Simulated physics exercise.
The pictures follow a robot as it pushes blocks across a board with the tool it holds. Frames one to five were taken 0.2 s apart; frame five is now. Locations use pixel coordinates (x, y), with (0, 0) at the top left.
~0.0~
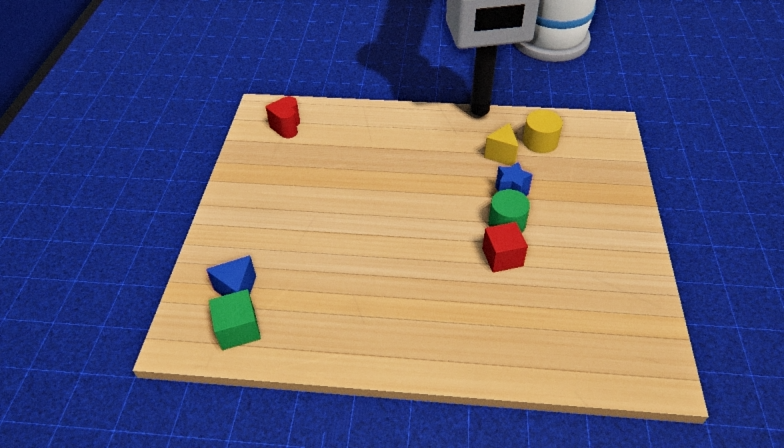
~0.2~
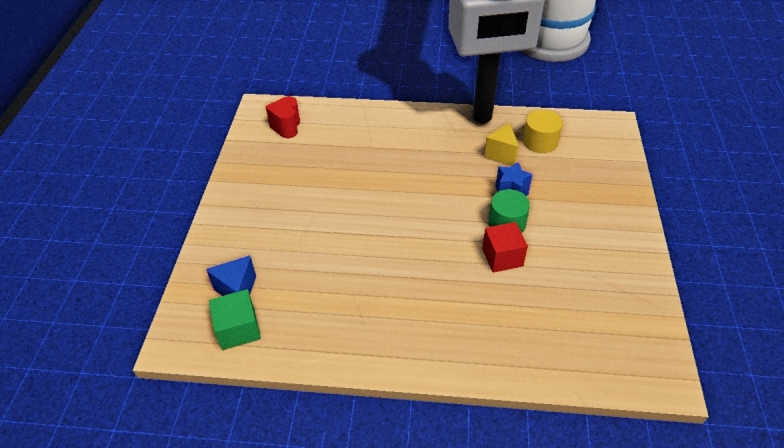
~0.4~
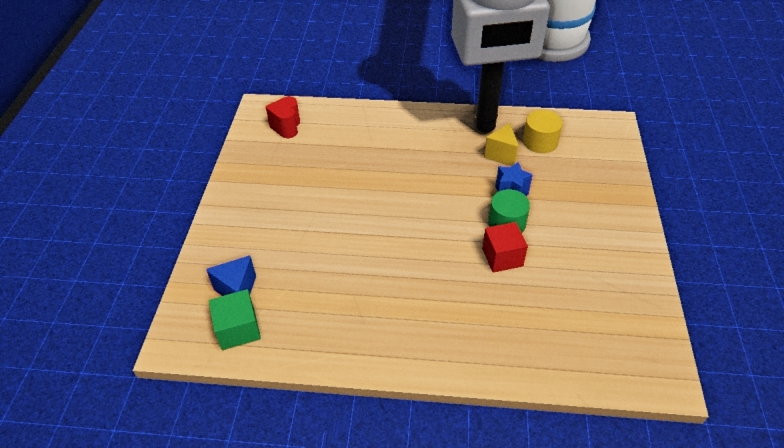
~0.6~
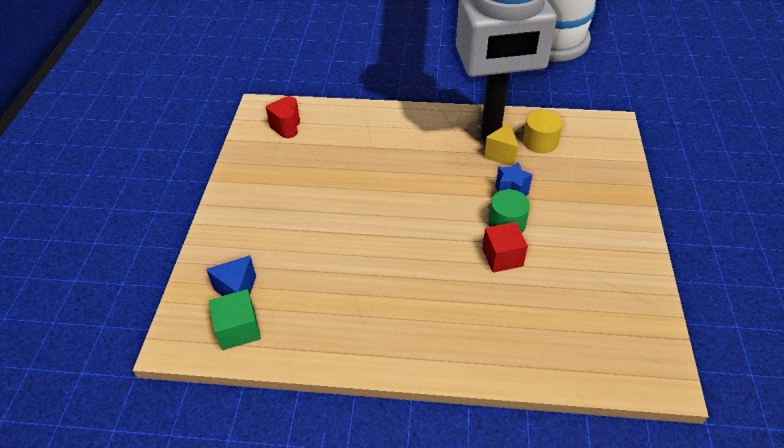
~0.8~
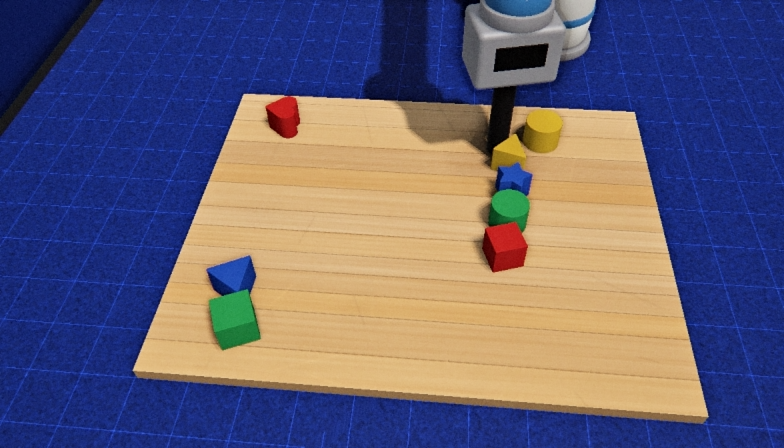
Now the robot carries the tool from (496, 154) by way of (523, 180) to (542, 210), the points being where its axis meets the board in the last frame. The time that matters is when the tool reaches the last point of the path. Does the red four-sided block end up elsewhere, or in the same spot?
By the last moment of the path, the red four-sided block has stayed put.
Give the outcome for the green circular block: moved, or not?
Here's my answer: The green circular block gets displaced.
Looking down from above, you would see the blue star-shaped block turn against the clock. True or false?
False.
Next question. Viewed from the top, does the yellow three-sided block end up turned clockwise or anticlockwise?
The block spins anticlockwise.
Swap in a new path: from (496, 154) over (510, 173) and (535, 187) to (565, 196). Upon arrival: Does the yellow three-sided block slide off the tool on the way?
No, that is not how it ends up.
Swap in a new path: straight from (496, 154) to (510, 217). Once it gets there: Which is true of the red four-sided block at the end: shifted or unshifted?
It travels a centimetre or more.
What follows on the original path. One third of the way, tool at (515, 166); green circular block at (509, 205); yellow three-sided block at (531, 163); blue star-shaped block at (516, 179), turned 25° clockwise.
Two thirds of the way, tool at (531, 185); green circular block at (508, 207); yellow three-sided block at (552, 181); blue star-shaped block at (520, 186), turned 80° clockwise.
At the end, tool at (543, 206); red four-sided block in place; green circular block at (502, 209); yellow three-sided block at (569, 198), turned 25° anticlockwise; blue star-shaped block at (523, 190), turned 105° clockwise.
